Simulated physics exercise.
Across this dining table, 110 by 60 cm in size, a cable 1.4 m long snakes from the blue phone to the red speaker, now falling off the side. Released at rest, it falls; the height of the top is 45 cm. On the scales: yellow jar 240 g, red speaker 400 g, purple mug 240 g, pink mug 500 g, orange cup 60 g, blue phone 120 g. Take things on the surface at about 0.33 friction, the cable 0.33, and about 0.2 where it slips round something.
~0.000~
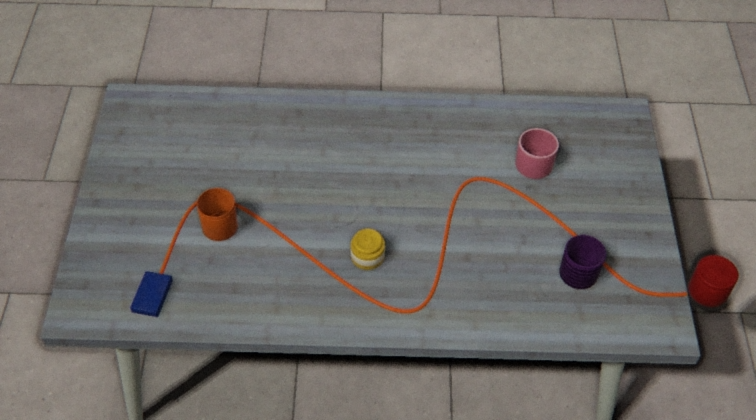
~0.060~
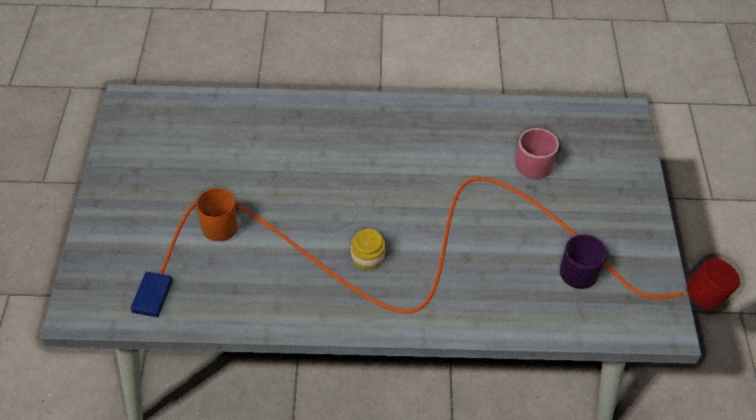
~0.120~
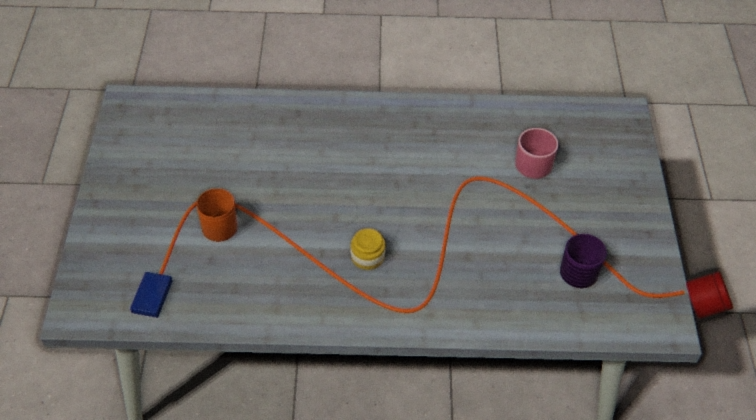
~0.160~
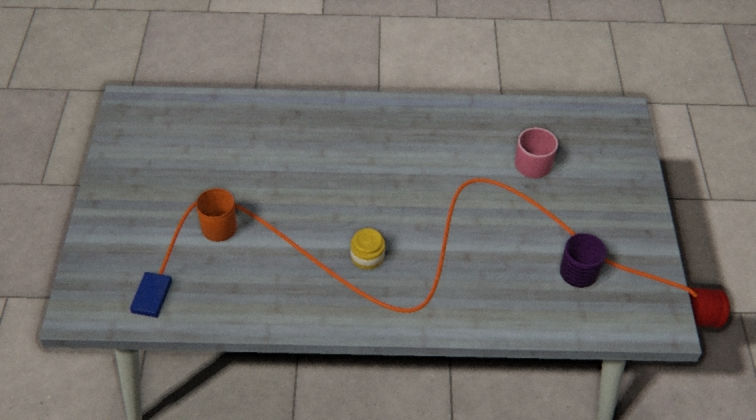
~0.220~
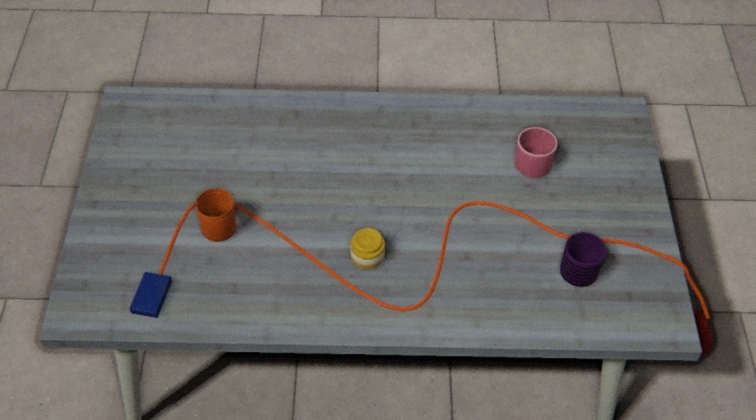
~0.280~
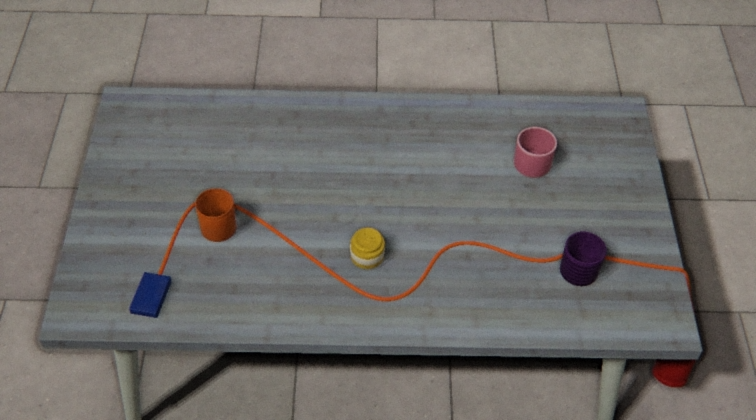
The red speaker tipped off the right edge of the table and dropped down beside it, pulling the orange cable straighter past the purple mug while the cups, yellow jar and blue phone barely moved.
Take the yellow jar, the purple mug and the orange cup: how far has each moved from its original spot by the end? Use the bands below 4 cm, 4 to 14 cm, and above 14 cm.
The yellow jar ends below 4 cm, the purple mug ends below 4 cm, the orange cup ends between 4 and 14 cm.
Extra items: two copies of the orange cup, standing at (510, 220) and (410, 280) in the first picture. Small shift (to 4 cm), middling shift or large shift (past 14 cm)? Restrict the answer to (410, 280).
At that spot the shift is medium-sized.
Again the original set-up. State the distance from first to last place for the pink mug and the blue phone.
Final offset from start: Pink mug = 0 cm, blue phone = 0 cm.
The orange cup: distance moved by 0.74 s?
I'd put the orange cup at some 10 cm.
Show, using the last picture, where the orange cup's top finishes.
End position in the last picture: Approx. (230, 244).
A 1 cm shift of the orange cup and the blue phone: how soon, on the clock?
Orange cup 0.38 s, blue phone not at all.
After 0.5 s, the cable's tail end at (161, 275); orange cup 9 cm off its start, red speaker over the edge.
After 0.7 s, the cable's tail end at (161, 275); orange cup 10 cm off its start, red speaker over the edge.
After 1.0 s, the cable's tail end at (161, 275); orange cup 10 cm off its start at (230, 244), red speaker over the edge.
After 1.2 s, the cable's tail end at (161, 275); orange cup 10 cm off its start, red speaker over the edge.
After 2.4 s, the cable's tail end at (161, 275); orange cup 10 cm off its start at (230, 244), yellow jar 0 cm off its start at (368, 238), purple mug 0 cm off its start at (586, 248), red speaker over the edge.
